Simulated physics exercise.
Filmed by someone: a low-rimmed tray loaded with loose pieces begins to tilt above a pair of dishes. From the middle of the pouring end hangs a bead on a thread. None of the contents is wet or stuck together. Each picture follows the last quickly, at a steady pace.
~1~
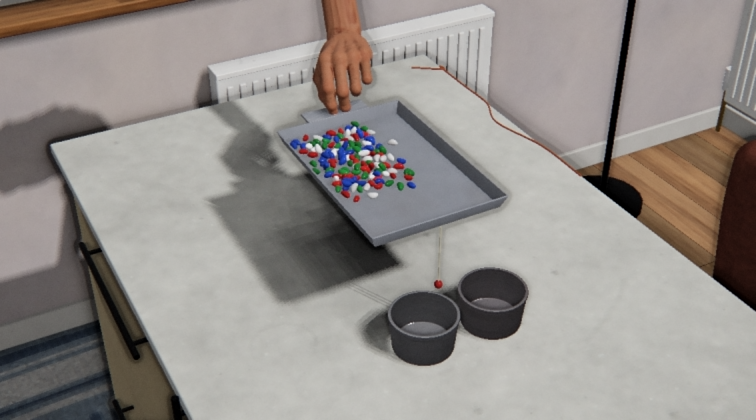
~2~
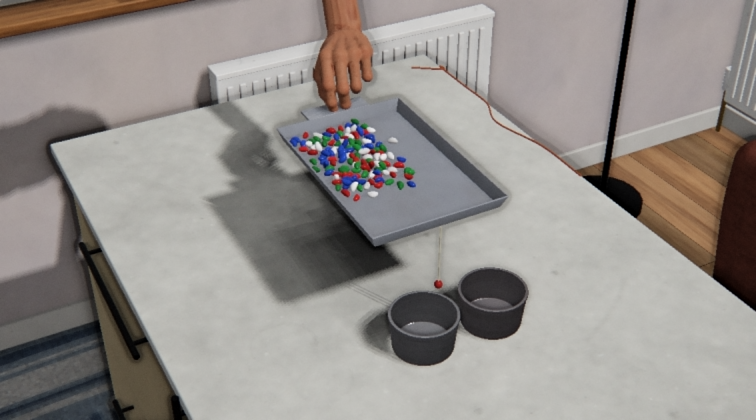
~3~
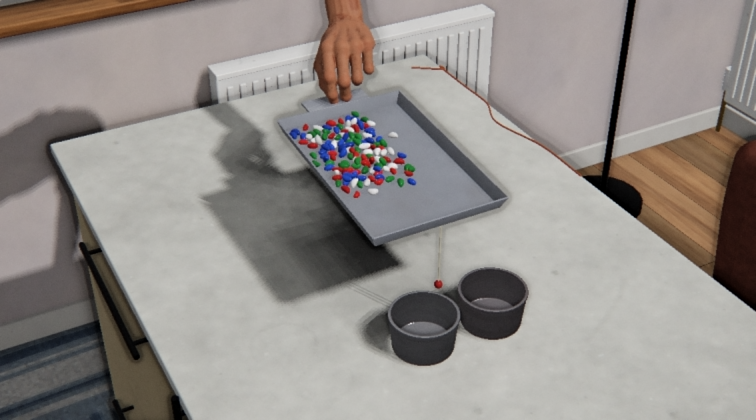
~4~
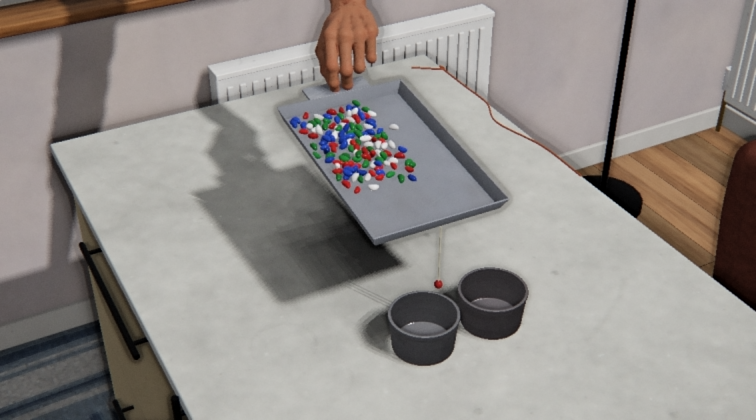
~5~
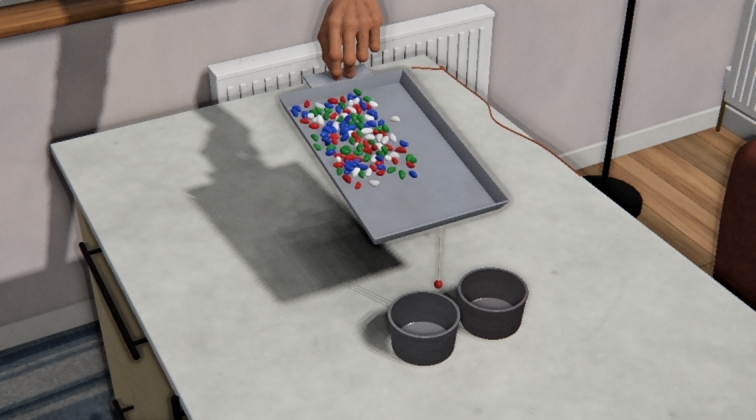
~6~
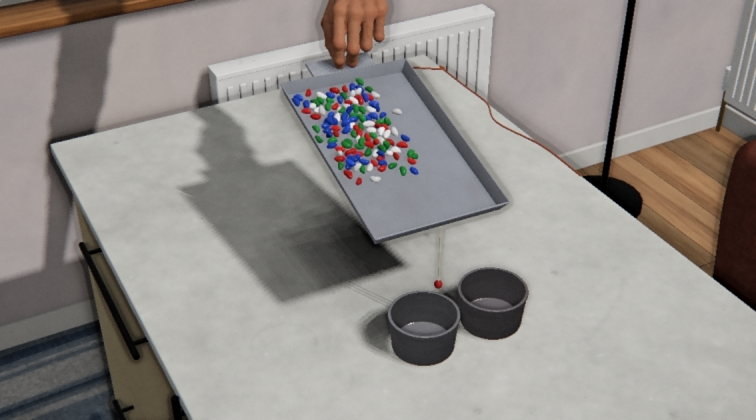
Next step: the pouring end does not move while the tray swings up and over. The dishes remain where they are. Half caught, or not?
Watching it, the dishes hang on to most of it.
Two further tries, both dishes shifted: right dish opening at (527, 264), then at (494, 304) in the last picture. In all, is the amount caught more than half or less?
For the two tries in order: Not as much as half, exceeding half.
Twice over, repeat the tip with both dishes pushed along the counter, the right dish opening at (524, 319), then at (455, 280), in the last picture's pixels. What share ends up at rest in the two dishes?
About 20 per cent first, then about 0 per cent.
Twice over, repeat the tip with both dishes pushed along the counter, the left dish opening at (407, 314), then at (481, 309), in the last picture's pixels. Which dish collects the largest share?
Place 1: The one on the right side; place 2: The one on the left side.
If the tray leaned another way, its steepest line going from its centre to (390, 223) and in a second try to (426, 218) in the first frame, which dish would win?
On the first try it's the left-side dish, on the second the left-side dish.
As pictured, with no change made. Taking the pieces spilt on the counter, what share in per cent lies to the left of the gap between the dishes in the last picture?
My estimate is some 30 per cent.
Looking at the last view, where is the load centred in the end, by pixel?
Close to (489, 326) in the last picture.
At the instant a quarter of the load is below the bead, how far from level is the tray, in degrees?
It is at around 70 degrees.
Soon, tray tipped steeply; about two thirds on the tray; a stray few in the left dish; a stray few in the right dish; a small part outside both; about a quarter in the air.
A while on, tray tipped past a quarter turn; a small part on the tray; a small part in the left dish; about a third in the right dish; about a quarter outside both; about a quarter in the air.
Towards the end, tray tipped past a quarter turn; about a quarter in the left dish; about half in the right dish; about a third outside both.
Finally, tray tipped past a quarter turn; about a quarter in the left dish; about half in the right dish; about a third outside both.
